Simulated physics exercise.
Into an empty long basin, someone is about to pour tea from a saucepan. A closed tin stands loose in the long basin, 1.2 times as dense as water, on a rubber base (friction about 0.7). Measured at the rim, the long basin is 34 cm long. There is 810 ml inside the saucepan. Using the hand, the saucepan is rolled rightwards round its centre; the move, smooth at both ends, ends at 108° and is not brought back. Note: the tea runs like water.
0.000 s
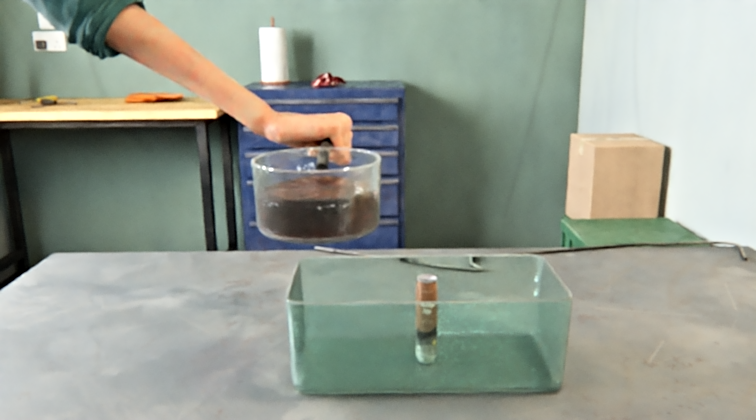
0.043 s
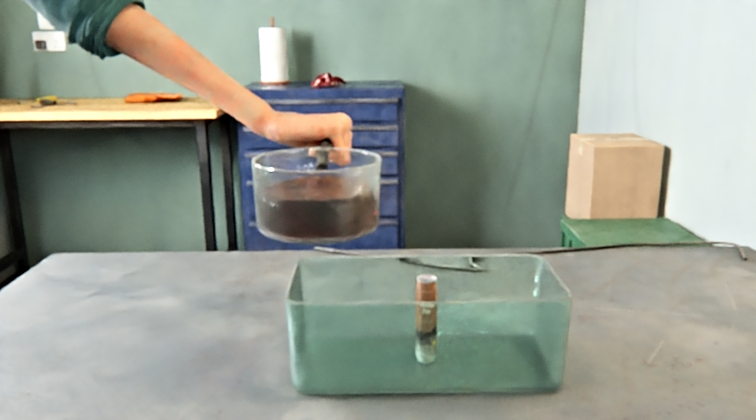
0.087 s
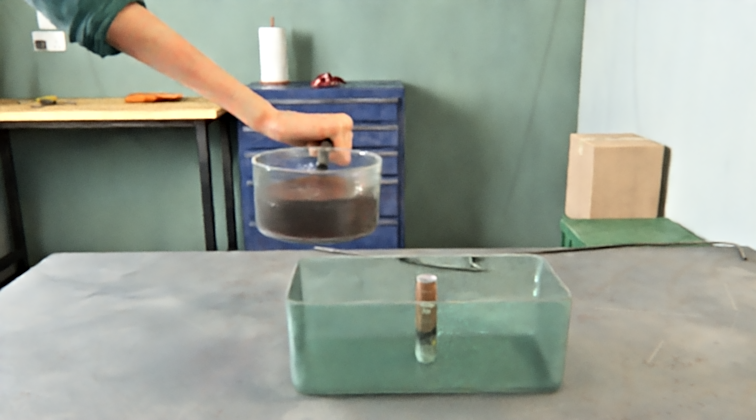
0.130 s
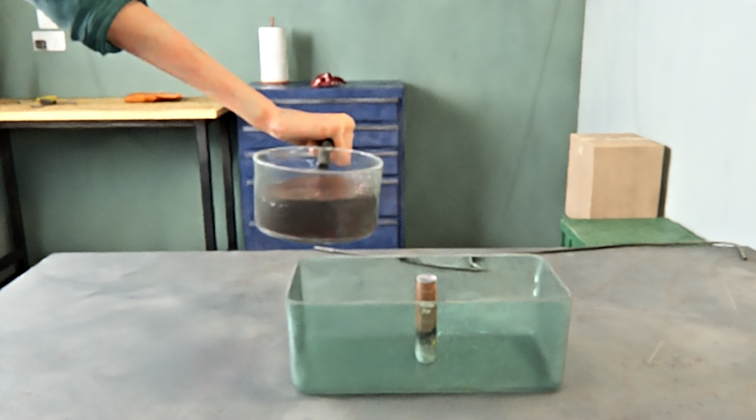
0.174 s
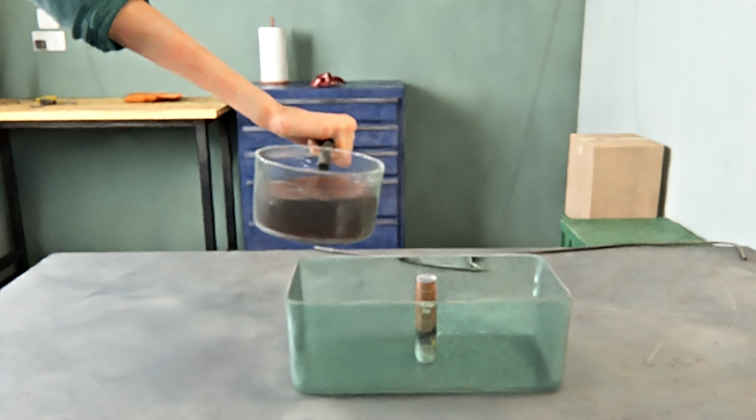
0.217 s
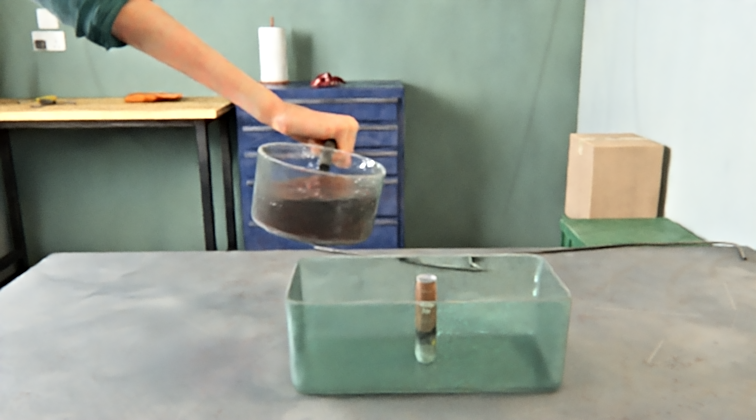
Above a clear, long basin on a grey table, a hand held a glass saucepan of dark tea nearly level, then slowly tilted it slightly to the right while a small tin stood in the basin.
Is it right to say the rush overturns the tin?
Wrong.
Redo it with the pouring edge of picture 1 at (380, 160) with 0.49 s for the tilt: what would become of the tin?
Then it tips over.
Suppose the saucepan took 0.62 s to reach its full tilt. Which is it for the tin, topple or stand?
Then the tin tumbles.
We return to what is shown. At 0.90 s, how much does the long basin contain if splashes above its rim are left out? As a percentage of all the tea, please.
Near 76 in a hundred.
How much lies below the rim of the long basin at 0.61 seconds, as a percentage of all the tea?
Around 5%.
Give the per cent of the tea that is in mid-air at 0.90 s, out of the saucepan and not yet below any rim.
9 per cent or so.
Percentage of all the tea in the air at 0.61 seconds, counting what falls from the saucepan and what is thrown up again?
Near 24 per cent at that moment.
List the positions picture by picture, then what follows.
The first frame shows tilt 0°; pouring edge (380, 160); surface from (259, 190) to (378, 189); the long basin's rim runs from (293, 280) to (557, 277); the tin's top is at (427, 282).
The second frame shows tilt 0°; pouring edge (380, 160); surface from (259, 189) to (377, 189).
The third frame shows tilt 2°; pouring edge (381, 162); surface from (259, 189) to (377, 188).
The fourth frame shows tilt 4°; pouring edge (382, 164); surface from (259, 189) to (378, 189).
The fifth frame shows tilt 7°; pouring edge (383, 168); surface from (259, 189) to (378, 189).
The sixth frame shows tilt 11°; pouring edge (384, 172); surface from (258, 189) to (378, 190).
After 0.61 s the tilt is 70° and 71 per cent is still to pour; the tin stands where it began.
After 0.90 s the tilt is 104° and 16 per cent is still to pour; the tin stands 1 cm from where it began.
After 1.20 s the tilt is 108° and 1 per cent is still to pour; the tin stands where it began.
After 1.53 s the tilt is 108° and 0 per cent is still to pour; the tin stands 1 cm from where it began.
In the end the tin stands 1 cm from where it began.
